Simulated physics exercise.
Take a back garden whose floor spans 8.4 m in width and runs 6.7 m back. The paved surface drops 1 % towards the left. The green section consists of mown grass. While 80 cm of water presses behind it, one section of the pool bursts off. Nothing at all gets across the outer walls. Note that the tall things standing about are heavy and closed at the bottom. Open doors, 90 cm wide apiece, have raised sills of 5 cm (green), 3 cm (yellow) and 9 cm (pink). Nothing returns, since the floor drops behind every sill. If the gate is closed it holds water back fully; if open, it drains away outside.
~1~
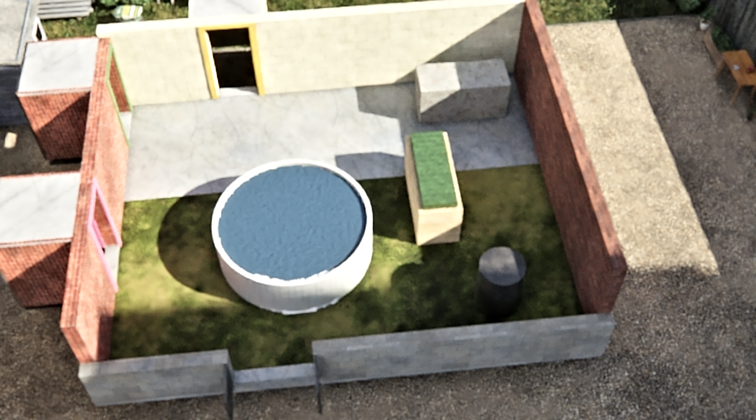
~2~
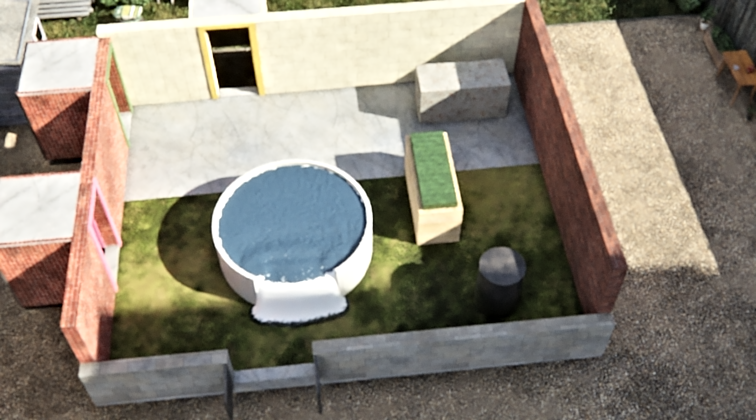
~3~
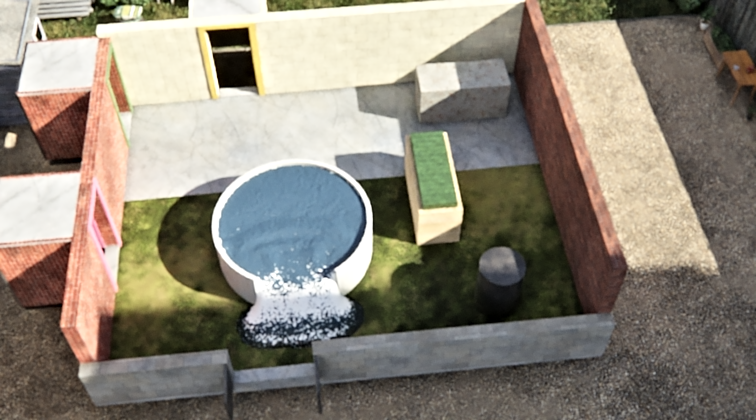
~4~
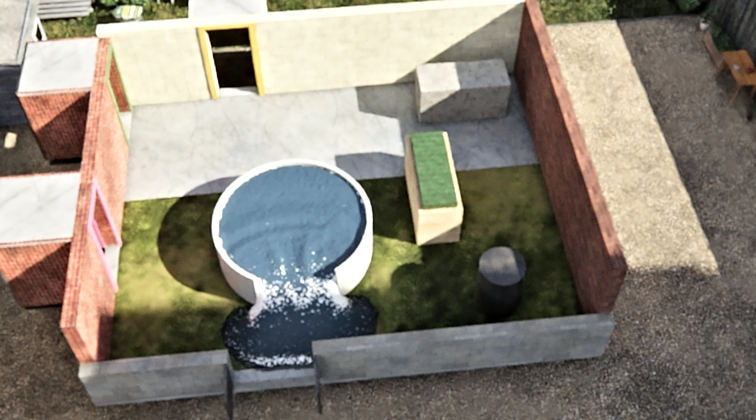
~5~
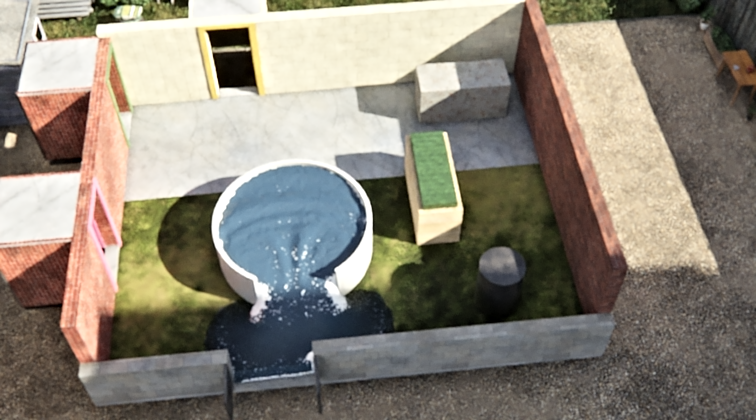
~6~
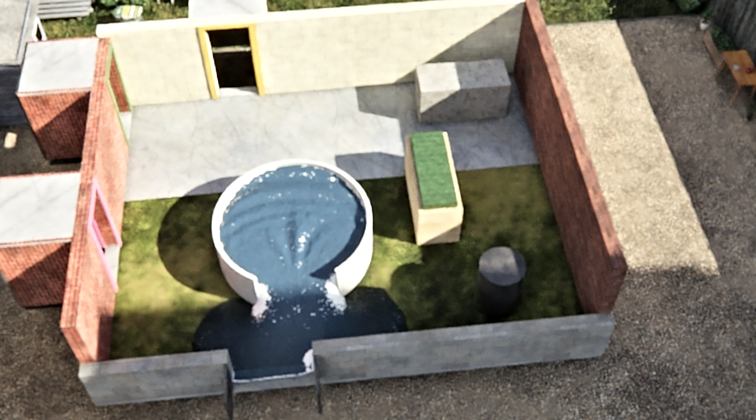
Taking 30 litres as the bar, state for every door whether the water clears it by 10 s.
At the end, the total at the green door is small enough; the total at the yellow door is small enough; the total at the pink door is small enough.
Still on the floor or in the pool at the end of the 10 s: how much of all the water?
That would be close to 54 per cent.
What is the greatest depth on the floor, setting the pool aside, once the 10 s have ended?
Up to some 10 cm.
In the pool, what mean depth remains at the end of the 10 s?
Roughly 11 centimetres.
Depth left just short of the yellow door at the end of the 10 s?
The depth there is near 0.0 cm.
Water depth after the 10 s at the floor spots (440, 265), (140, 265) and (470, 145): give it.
About 8, 6 and 6 cm respectively.
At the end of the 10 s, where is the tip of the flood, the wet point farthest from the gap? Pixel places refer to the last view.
Near (509, 74).
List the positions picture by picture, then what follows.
The first picture shows the pool at (293, 222) is whole and still, 80 cm deep.
In the second picture, water pours out at (299, 301) and has run 0.8 m, to (254, 309); deepest outside 42 cm, 80 cm at the pool's back.
In the third picture, water pours out at (299, 302) and has run 1.1 m, to (359, 319); deepest outside 47 cm, 80 cm at the pool's back.
In the fourth picture, water pours out at (299, 303) and has run 1.4 m, to (242, 360); deepest outside 44 cm, 80 cm at the pool's back.
In the fifth picture, the front is at (235, 383), 1.8 m from the gap at (299, 303); 4.0 m2 of floor is under water; 80 cm left at the back of the pool.
In the sixth picture, the front is at (204, 374), 2.0 m from the gap at (299, 302); 4.6 m2 of floor is under water; 78 cm left at the back of the pool.
A moment later water covers 15 % of the floor and is deepest (52 cm) near (329, 361); green door not reached, yellow door not reached, pink door not reached.
Soon after water covers 20 % of the floor and is deepest (44 cm) near (329, 361); green door not reached, yellow door not reached, pink door not reached.
Next water covers 35 % of the floor and is deepest (28 cm) near (318, 353); green door not reached, yellow door not reached, pink door 3 cm at the sill, 0 L in.
Later on water covers 55 % of the floor and is deepest (17 cm) near (329, 361); green door not reached, yellow door not reached, pink door 6 cm at the sill, 0 L in.
At the end water covers 80 % of the floor and is deepest (10 cm) near (329, 361); green door 2 cm at the sill, 0 L in, yellow door not reached, pink door 6 cm at the sill, 0 L in.
